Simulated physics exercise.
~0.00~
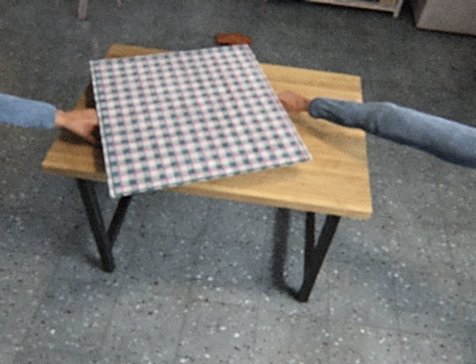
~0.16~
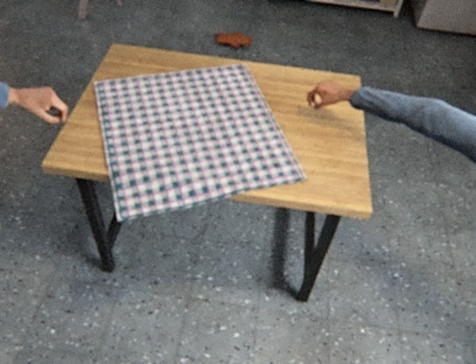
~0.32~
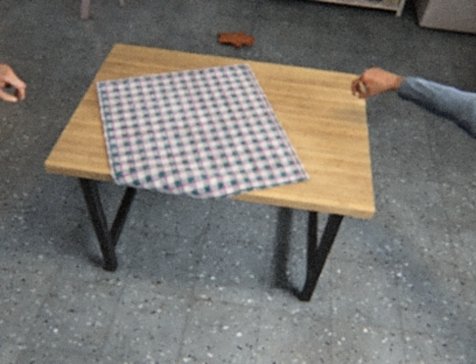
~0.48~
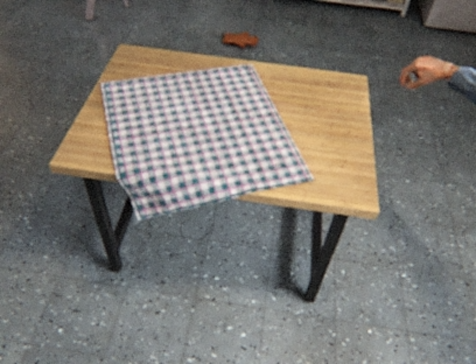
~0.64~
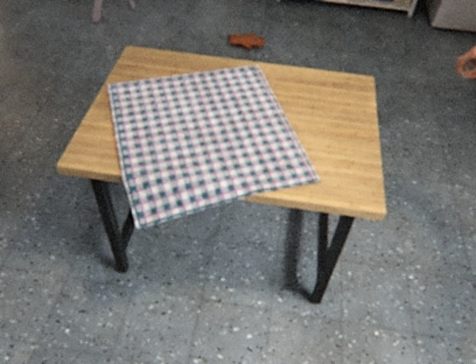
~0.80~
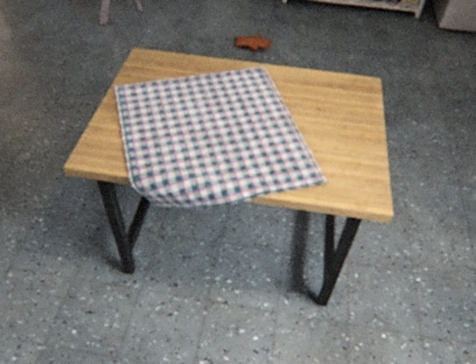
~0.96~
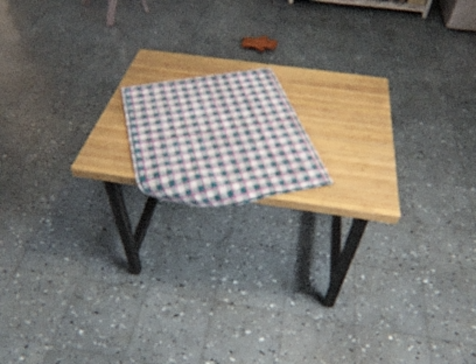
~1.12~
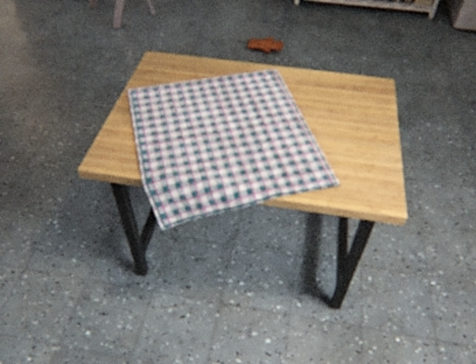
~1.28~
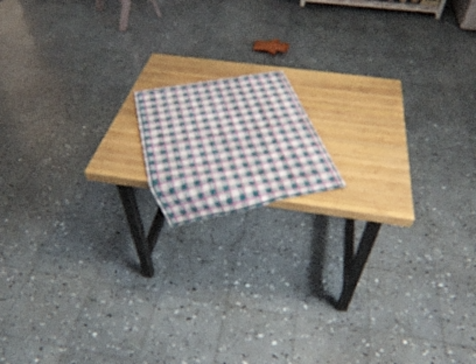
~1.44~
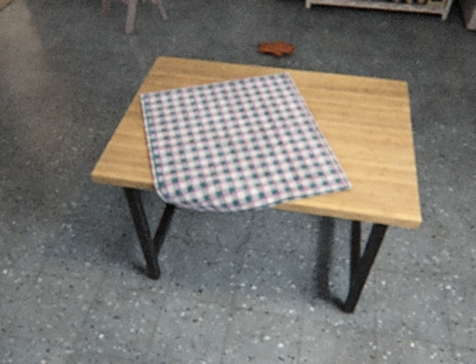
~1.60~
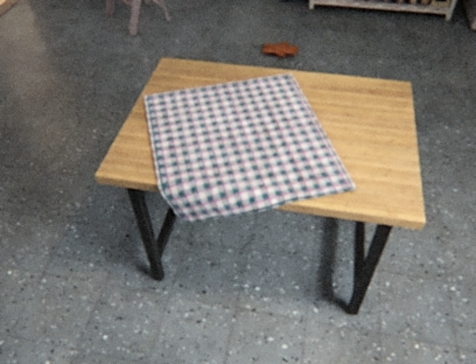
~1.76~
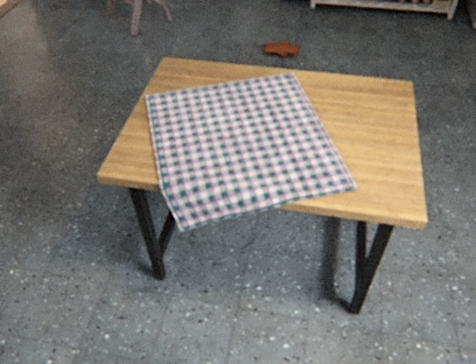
Two hands reach in from the left and right, holding a checked cloth in white, pink and dark green level above a light wooden table with black legs. The view looks down from the front onto a speckled grey floor, with a small reddish-brown object lying behind the table. The hands let go, and the cloth drops onto the left and middle of the tabletop, its near corner hanging over the front edge. Both hands withdraw while the view shifts slightly left. The overhanging corner flutters a little, but the cloth stays on the table.
